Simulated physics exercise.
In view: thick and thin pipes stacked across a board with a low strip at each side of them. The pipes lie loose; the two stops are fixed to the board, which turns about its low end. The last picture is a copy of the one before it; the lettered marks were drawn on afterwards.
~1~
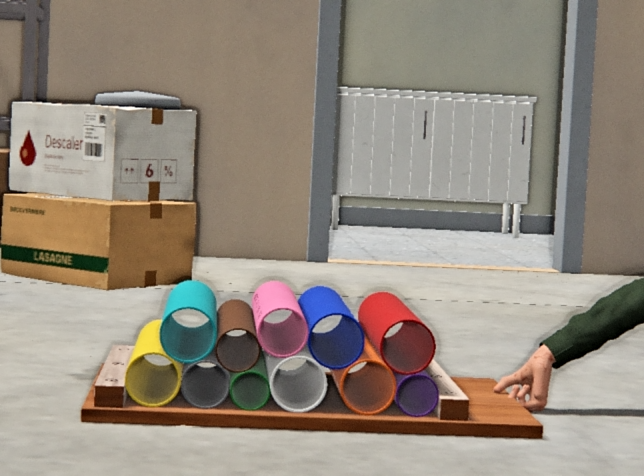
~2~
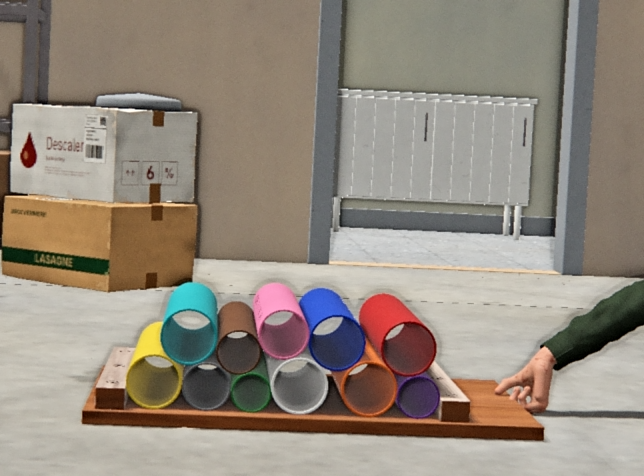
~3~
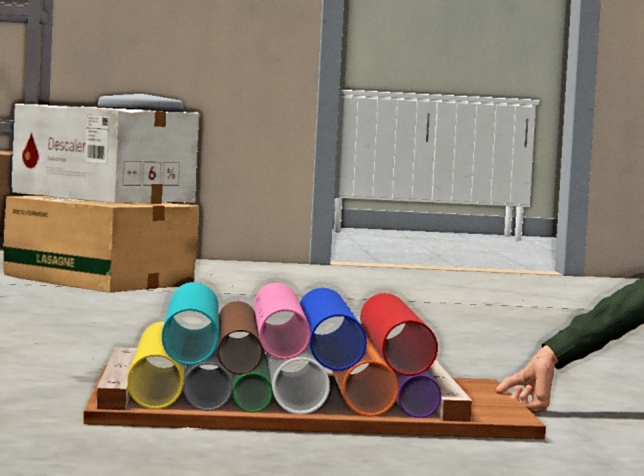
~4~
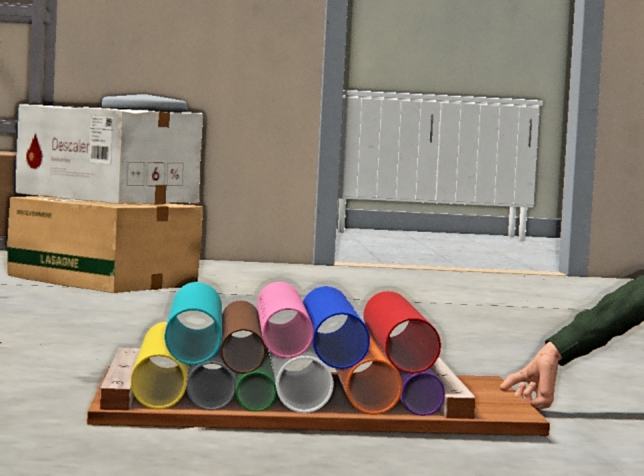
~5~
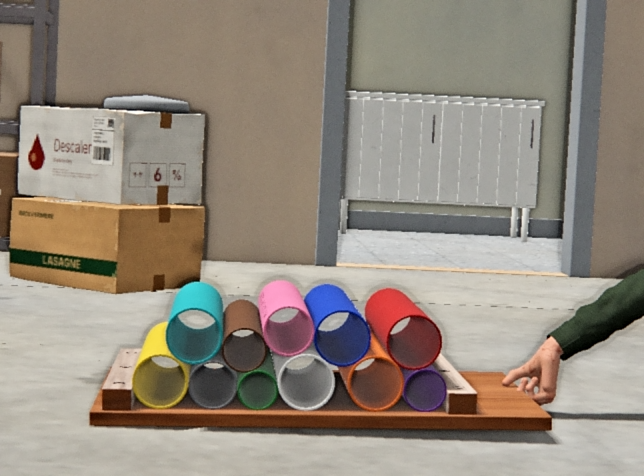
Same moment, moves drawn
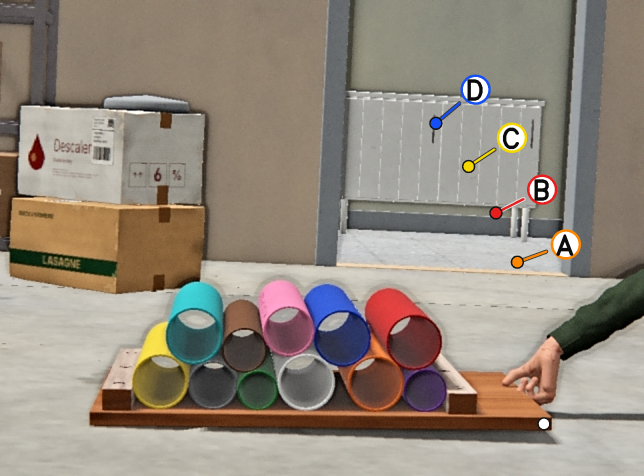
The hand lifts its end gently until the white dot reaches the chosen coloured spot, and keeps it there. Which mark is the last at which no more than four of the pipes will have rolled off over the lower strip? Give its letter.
At most to C.
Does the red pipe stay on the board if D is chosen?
The red pipe: No.
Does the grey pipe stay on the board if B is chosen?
Yes, with B.
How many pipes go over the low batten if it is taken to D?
The count is five.
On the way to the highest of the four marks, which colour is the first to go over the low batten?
It is the turquoise one.
On the marked copy, A at (517, 262); B at (496, 213); C at (469, 167); D at (436, 124); the white dot at (544, 424).
Following C. Soon after the start, board at 20°.
Later, board at 36°.
In the end, board at 36°, four over the low batten (brown, turquoise, blue, pink).
As for the rest, A none over the low batten; B three over the low batten (brown, turquoise, pink); D five over the low batten.
